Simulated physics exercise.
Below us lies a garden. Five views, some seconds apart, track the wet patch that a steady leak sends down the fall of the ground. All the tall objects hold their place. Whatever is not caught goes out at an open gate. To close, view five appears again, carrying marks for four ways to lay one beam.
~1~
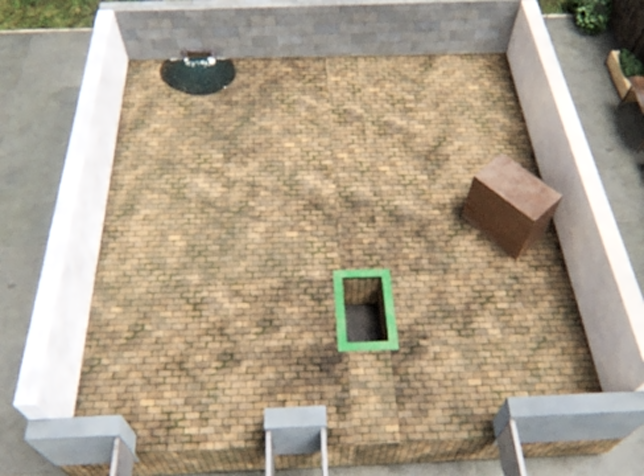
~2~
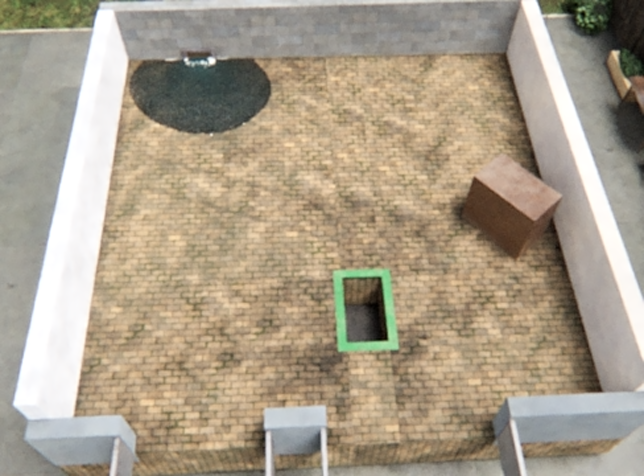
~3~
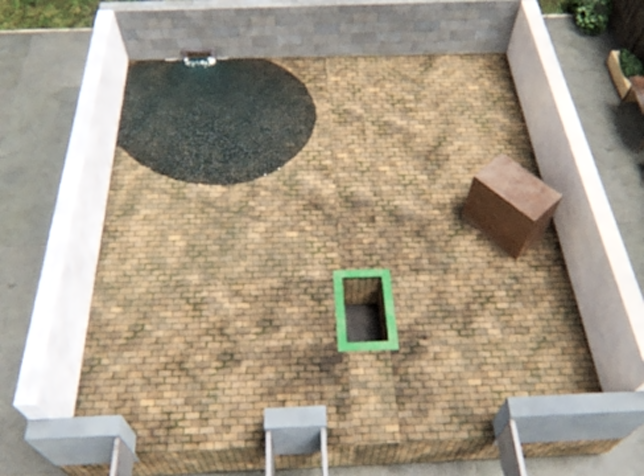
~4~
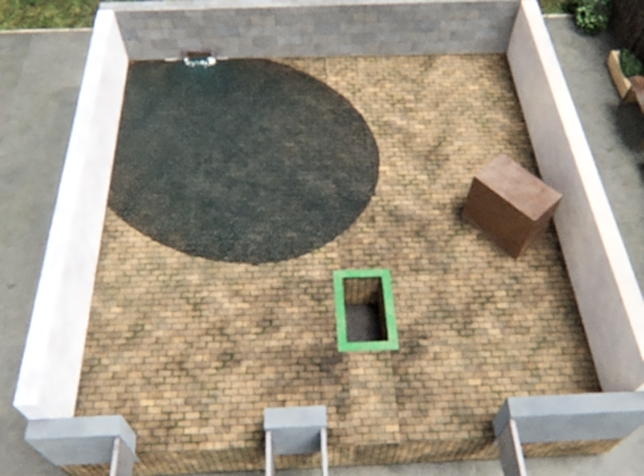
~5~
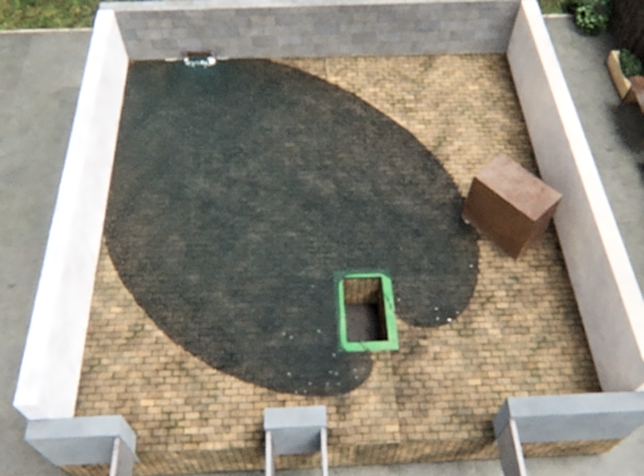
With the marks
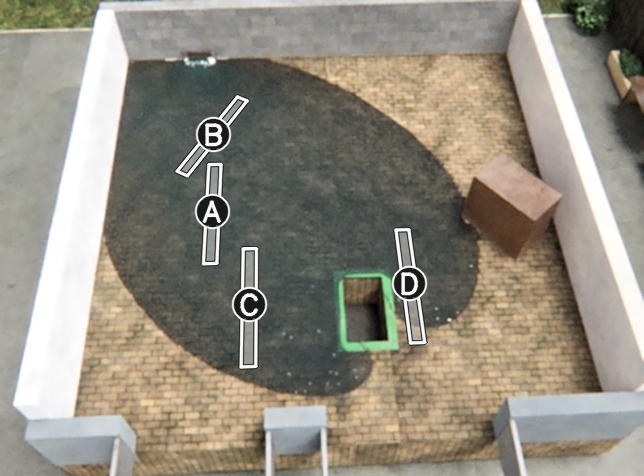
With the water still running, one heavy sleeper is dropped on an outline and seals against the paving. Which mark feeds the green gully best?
Choose D.
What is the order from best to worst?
The order is D, C, A, B.
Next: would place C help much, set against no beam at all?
No.
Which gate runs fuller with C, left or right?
The right gate.
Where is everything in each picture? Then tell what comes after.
The first picture shows outfall at (199, 55); green gully at (365, 309); open gate at (409, 424); open gate at (203, 433); 2 % of the ground under water, visible out to (199, 90); green gully still dry.
In the second picture, 7 % of the ground under water, visible out to (217, 128); green gully still dry.
In the third picture, 16 % of the ground under water, visible out to (270, 168); green gully still dry.
In the fourth picture, 31 % of the ground under water, visible out to (314, 243); green gully still dry.
In the fifth picture, 52 % of the ground under water, visible out to (364, 368); green gully taking water.
In white, A from (210, 263) to (214, 164); B from (182, 173) to (242, 98); C from (248, 366) to (249, 248); D from (417, 342) to (402, 229).
With A, about 19 % of the stream goes into the green gully, about 79 % out by the gates.
With B, about 9 % of the stream goes into the green gully, about 89 % out by the gates.
With C, about 27 % of the stream goes into the green gully, about 71 % out by the gates.
With D, about 39 % of the stream goes into the green gully, about 59 % out by the gates.
